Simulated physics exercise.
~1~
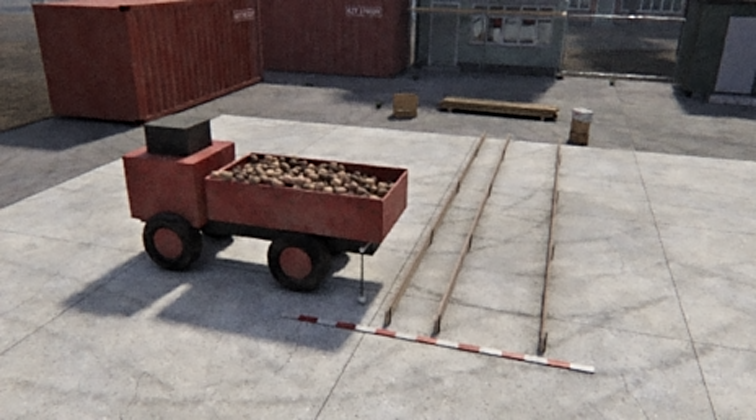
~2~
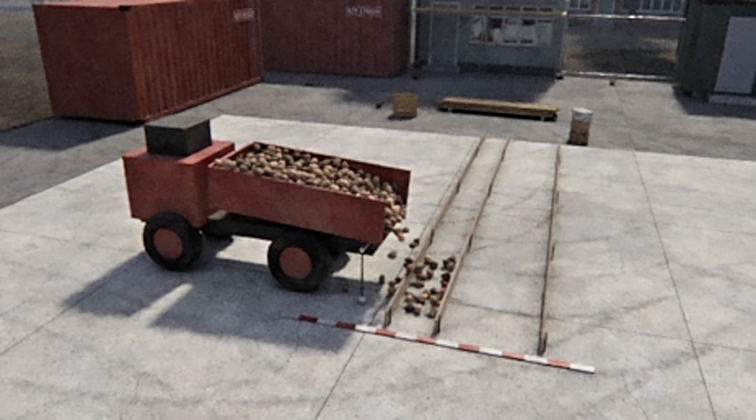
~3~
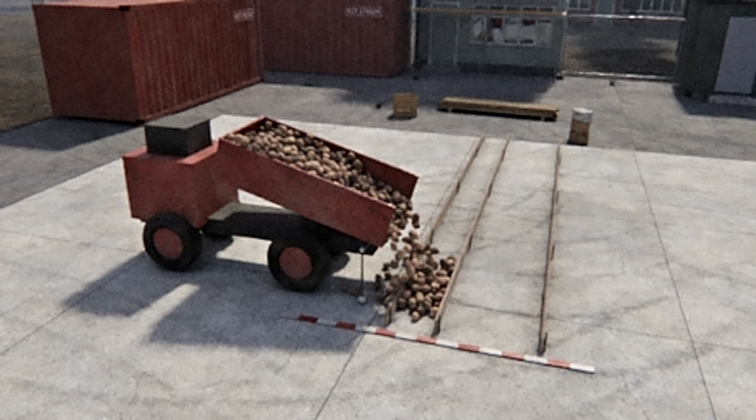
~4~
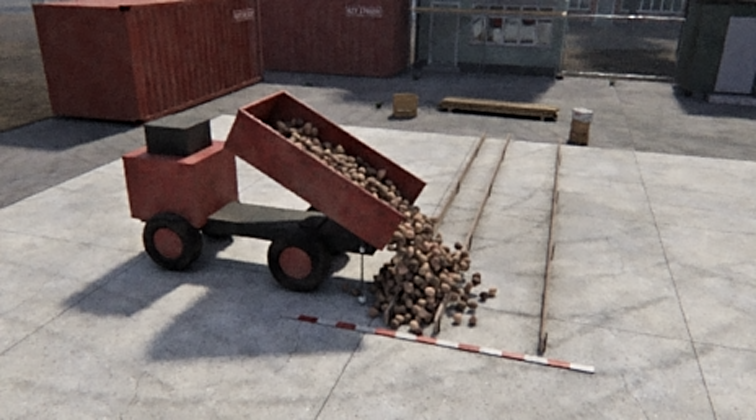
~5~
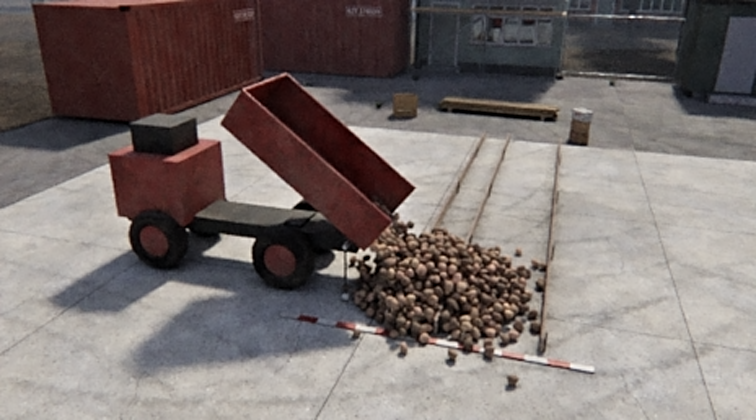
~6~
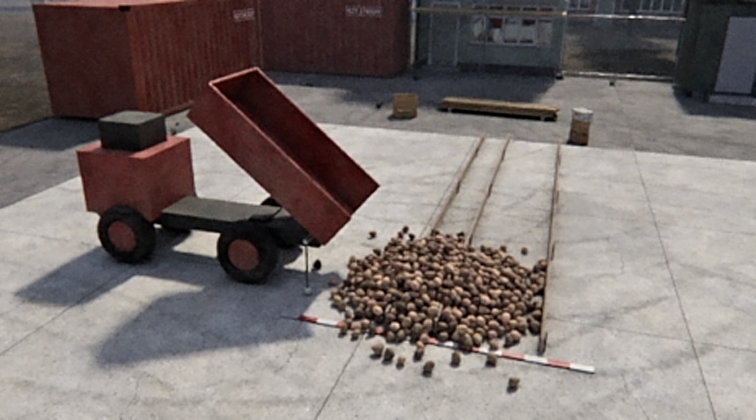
A red tipper truck loaded with brown cobbles stands at the left of a pale concrete yard, seen from above at an angle, with red containers and a fence behind. To its right, three thin boards run away from a red-and-white staff on the ground. The body tilts up and stones spill from its right end, first between the nearer boards, then heaping over them. As the body rises steeply and empties, the truck rolls left. It ends clear of a broad, low pile reaching the far board, with a few stones scattered past the staff.
